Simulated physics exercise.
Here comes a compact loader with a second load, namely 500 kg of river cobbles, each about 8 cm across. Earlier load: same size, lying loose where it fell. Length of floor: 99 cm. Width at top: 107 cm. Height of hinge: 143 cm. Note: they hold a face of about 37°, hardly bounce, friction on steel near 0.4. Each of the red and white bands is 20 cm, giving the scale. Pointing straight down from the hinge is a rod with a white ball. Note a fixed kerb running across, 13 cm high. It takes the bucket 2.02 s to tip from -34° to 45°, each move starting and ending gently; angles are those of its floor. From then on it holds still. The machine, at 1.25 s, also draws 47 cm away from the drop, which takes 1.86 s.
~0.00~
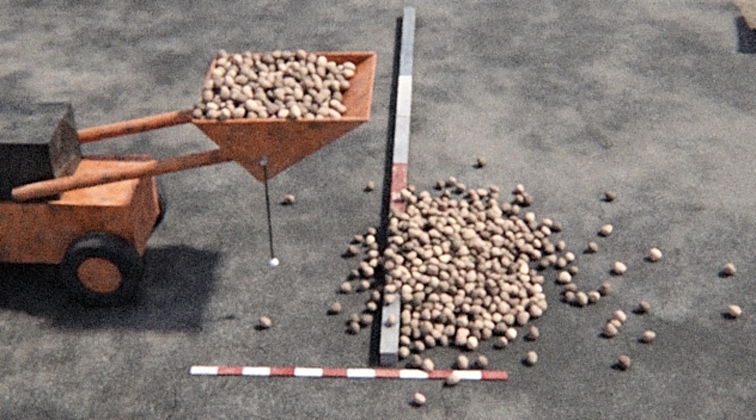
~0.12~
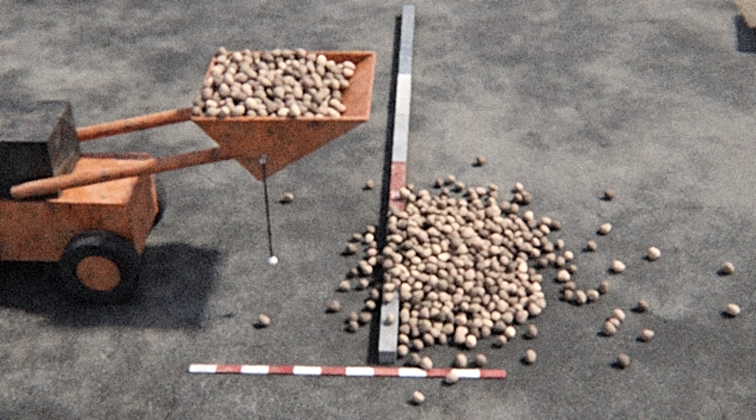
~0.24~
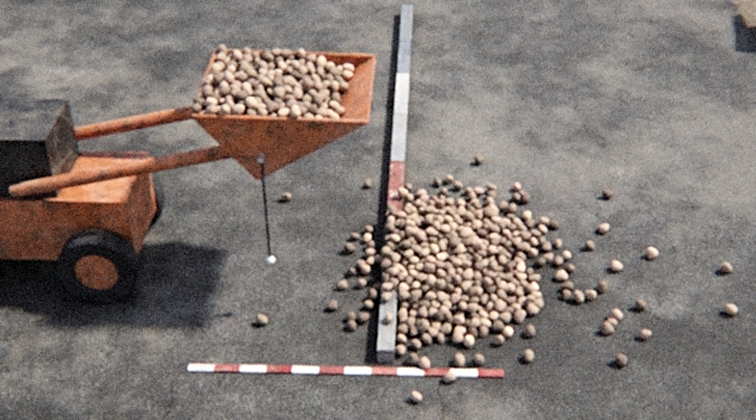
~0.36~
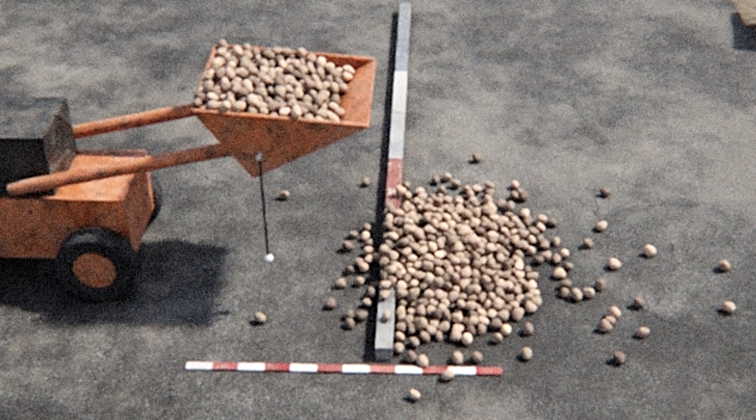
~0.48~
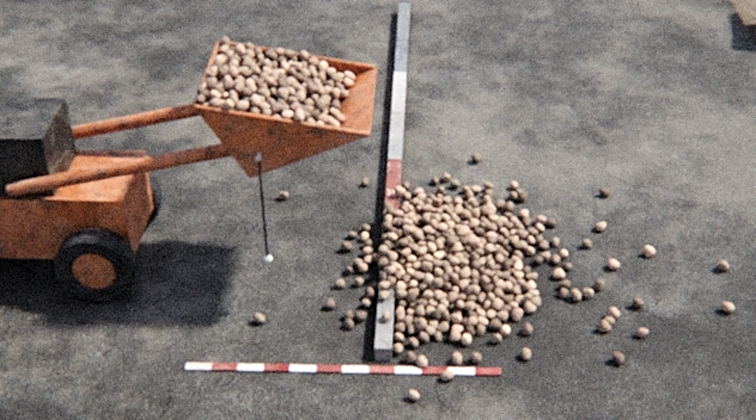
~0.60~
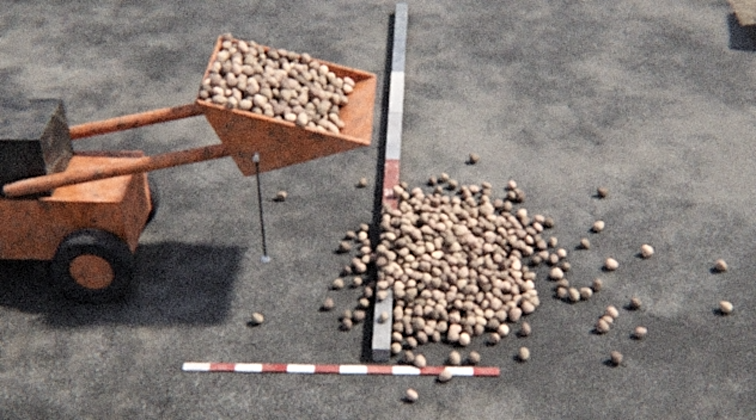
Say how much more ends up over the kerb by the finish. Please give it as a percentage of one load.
Some 22 per cent is added.
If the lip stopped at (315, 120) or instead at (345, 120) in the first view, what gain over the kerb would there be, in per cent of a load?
Roughly 0 and 5 percent, in that order.
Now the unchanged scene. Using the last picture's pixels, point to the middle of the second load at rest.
Their middle is at about (360, 256).
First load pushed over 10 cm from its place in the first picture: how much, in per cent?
Roughly 5 % of them.
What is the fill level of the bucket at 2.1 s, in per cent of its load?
5 %.
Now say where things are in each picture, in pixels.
The first picture shows lip at (368, 120), floor tilted -34°, highest stones at (266, 68). The earlier load is highest near (423, 238), 24 cm above ground level, 8 % on this side of the kerb, 92 % over the kerb.
In the second picture, the bucket is at -33°, its lip at (367, 119); the top of the load is at (261, 69); the stones move at 0.1 m/s on average.
The third picture shows lip at (367, 122), floor tilted -31°, highest stones at (254, 64); the stones move at 0.1 m/s on average.
In the fourth picture, the bucket is at -27°, its lip at (368, 126); the top of the load is at (234, 64); the stones move at 0.2 m/s on average.
The fifth picture shows lip at (369, 135), floor tilted -23°, highest stones at (230, 58); the stones move at 0.2 m/s on average.
In the sixth picture, the bucket is at -17°, its lip at (369, 144); the top of the load is at (228, 54); the stones move at 0.2 m/s on average.
After 1.5 s the floor is at 33°; in per cent of one load, 86 in the bucket, 21 on this side of the kerb, 92 over the kerb; the foremost stones are at (647, 266).
After 2.1 s the floor is at 45°; in per cent of one load, 7 in the bucket, 83 on this side of the kerb, 110 over the kerb; the foremost stones are at (647, 266).
After 3.6 s the floor is at 45°; in per cent of one load, 0 in the bucket, 86 on this side of the kerb, 114 over the kerb; the foremost stones are at (647, 266).
After 6.2 s the floor is at 45°; in per cent of one load, 0 in the bucket, 86 on this side of the kerb, 114 over the kerb; the foremost stones are at (647, 266). Net gain over the kerb, 22.
